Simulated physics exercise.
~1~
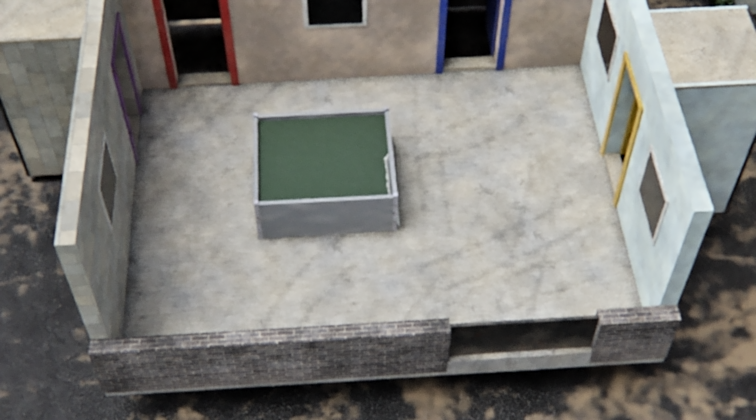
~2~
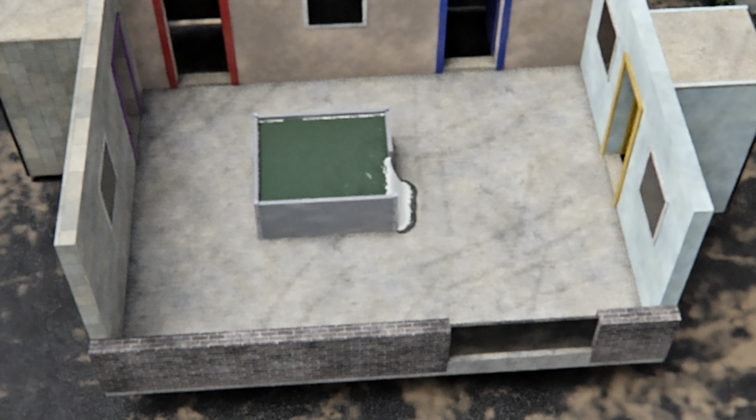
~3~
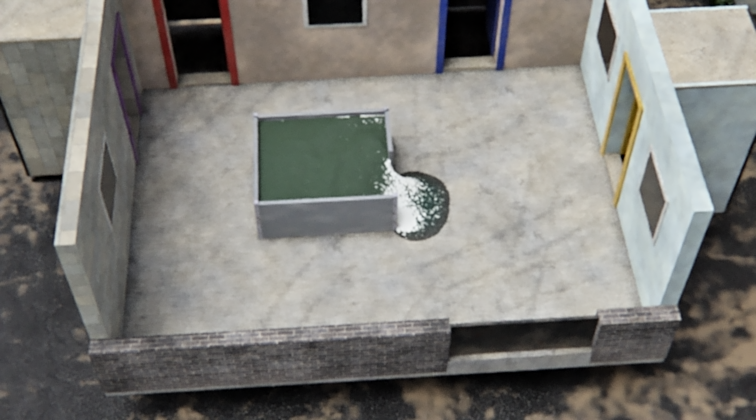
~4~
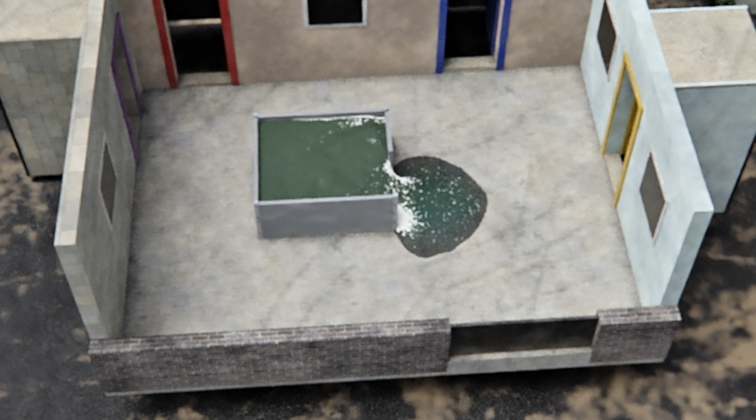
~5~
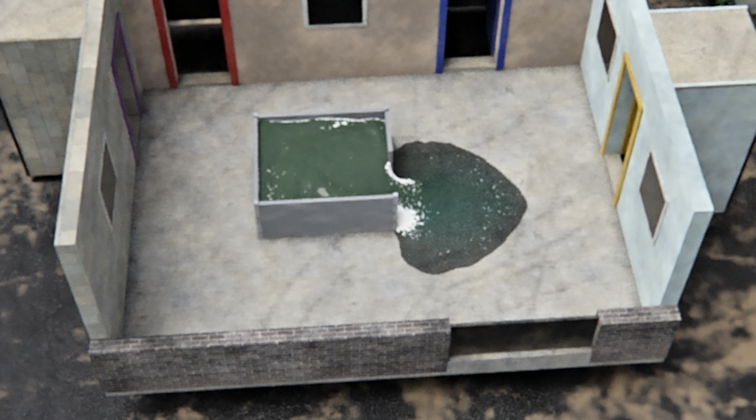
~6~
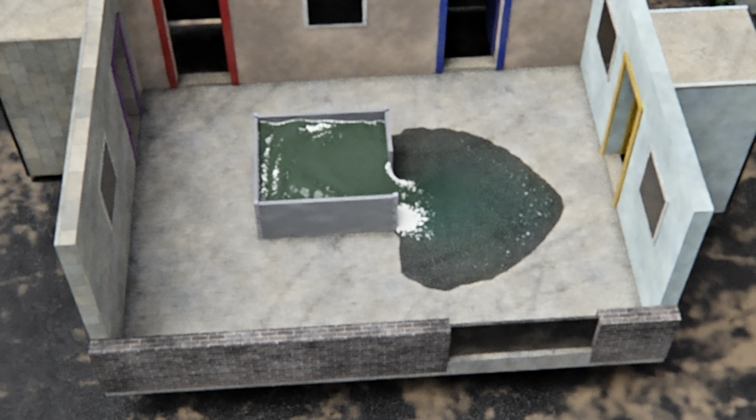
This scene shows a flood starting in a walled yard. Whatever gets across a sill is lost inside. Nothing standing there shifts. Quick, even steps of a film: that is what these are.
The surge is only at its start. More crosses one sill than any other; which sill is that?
The yellow one.
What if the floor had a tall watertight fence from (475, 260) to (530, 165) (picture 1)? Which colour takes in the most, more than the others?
I pick the door marked blue.
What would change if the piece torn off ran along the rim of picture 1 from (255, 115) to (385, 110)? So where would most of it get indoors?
It is the one in purple.
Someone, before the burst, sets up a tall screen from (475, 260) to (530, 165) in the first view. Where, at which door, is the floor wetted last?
That's the one in purple.
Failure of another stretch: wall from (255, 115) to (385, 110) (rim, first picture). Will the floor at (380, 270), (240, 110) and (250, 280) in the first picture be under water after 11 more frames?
Going through them in turn, I'd say spared, sodden and spared.
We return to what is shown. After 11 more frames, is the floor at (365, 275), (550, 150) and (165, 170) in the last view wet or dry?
Taking them in turn: Not wetted, drenched, not wetted.
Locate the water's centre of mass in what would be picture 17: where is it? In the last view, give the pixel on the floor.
Centre: Close to (403, 204).
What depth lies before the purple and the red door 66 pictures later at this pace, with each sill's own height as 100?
Some 210 percent and then some 50 percent.
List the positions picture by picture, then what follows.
The open tank at (324, 158) is whole and still, in the first picture.
The front is at (408, 227), out from the gap at (391, 194), in the second picture.
The front is at (444, 193), out from the gap at (391, 196), in the third picture.
The front is at (481, 210), out from the gap at (391, 197), in the fourth picture.
Water pours out at (391, 197) and has run to (520, 204), in the fifth picture.
The front is at (557, 211), out from the gap at (391, 197), in the sixth picture.
A moment on, water covers 30 % of the floor; blue door not reached, purple door not reached, red door not reached, yellow door a trickle in.
Next, water covers 40 % of the floor; blue door not reached, purple door not reached, red door not reached, yellow door some in.
Then, water covers 40 % of the floor; blue door wet at the sill, nothing in, purple door not reached, red door not reached, yellow door a lot in.
Later, water covers 70 % of the floor; blue door wet at the sill, nothing in, purple door not reached, red door not reached, yellow door a lot in.
In the end, water covers 95 % of the floor; blue door wet at the sill, nothing in, purple door a trickle in, red door wet at the sill, nothing in, yellow door a lot in; the yellow door has let in the most.
